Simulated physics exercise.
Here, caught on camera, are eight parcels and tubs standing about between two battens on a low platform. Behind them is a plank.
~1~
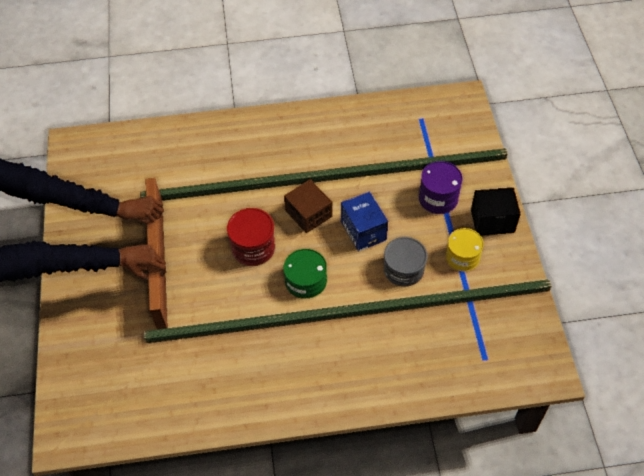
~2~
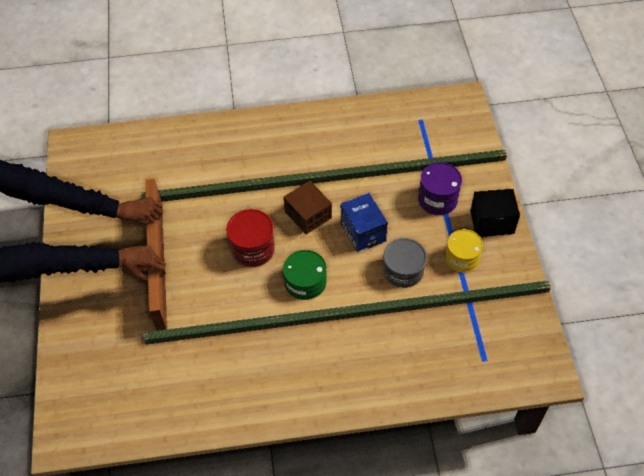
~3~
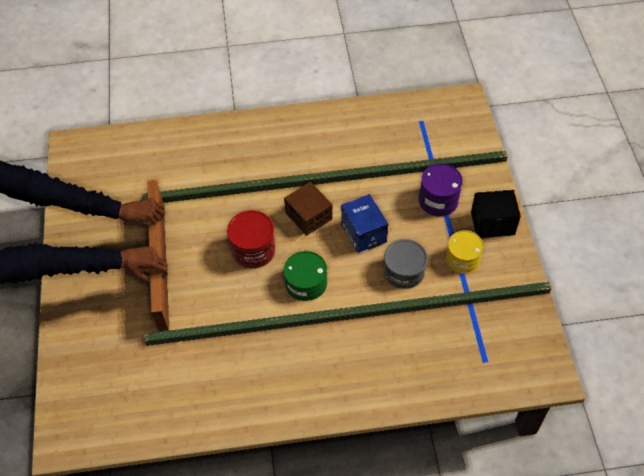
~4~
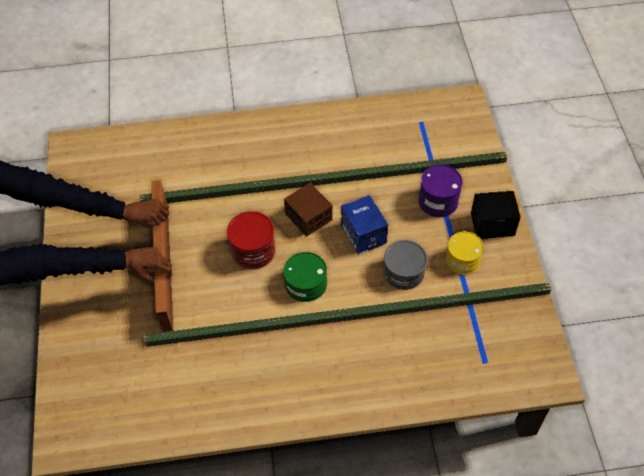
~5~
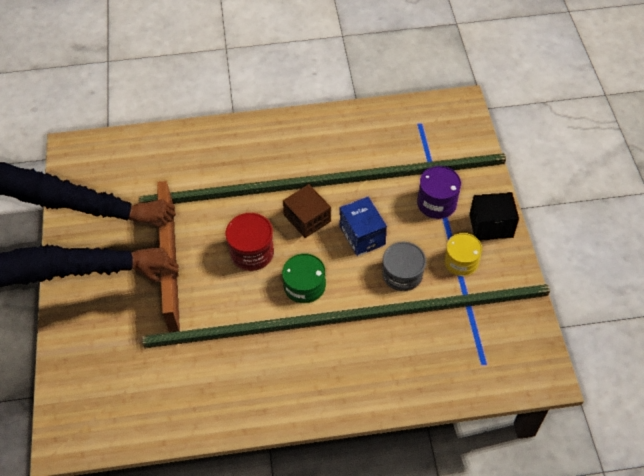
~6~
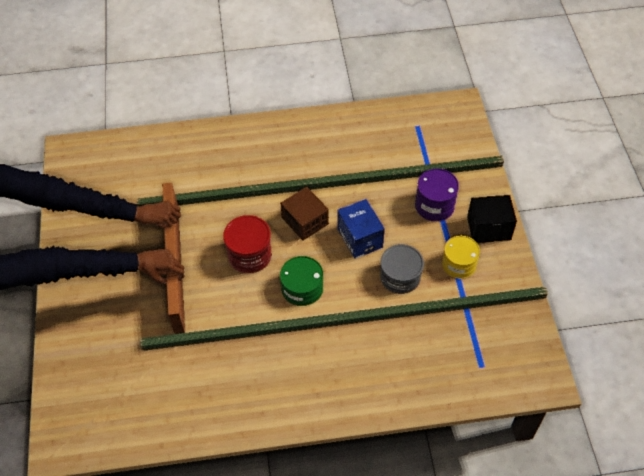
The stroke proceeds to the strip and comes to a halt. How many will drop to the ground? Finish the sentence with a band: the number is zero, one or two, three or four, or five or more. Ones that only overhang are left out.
The number is one or two.
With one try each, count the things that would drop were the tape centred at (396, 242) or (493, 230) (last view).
Down on the ground: 0 and 5.
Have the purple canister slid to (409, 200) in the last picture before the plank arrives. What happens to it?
It is not lost from there.
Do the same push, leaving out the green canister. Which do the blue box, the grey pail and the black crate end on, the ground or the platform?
I'd say the blue box stays aboard, the grey pail stays aboard and the black crate gets knocked off.
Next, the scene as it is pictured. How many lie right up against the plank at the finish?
Number: 3.
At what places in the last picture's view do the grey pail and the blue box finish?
In the last picture the grey pail sits at (524, 268) while the blue box sits at (493, 204).
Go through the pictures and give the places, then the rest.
In the first frame, black crate (495, 212); yellow canister (464, 250); purple canister (440, 188); plank (156, 252); tape (450, 228).
In the second frame, yellow canister (464, 251); brown crate (308, 207).
In the third frame, purple canister (440, 190); grey pail (405, 264).
In the fourth frame, black crate (495, 215); blue box (364, 225).
In the fifth frame, yellow canister (463, 255); plank (168, 256).
In the sixth frame, black crate (491, 219); yellow canister (461, 257); purple canister (437, 195); plank (174, 257); tape (447, 235).
Early on, none off yet; black crate at rest near (491, 219); yellow canister at rest near (461, 257); purple canister at rest near (437, 195).
A while later, none off yet; black crate at rest near (491, 219); yellow canister moving near (463, 257); purple canister moving near (438, 194).
Finally, the number that fall off is one or two; lost, yellow canister and black crate.
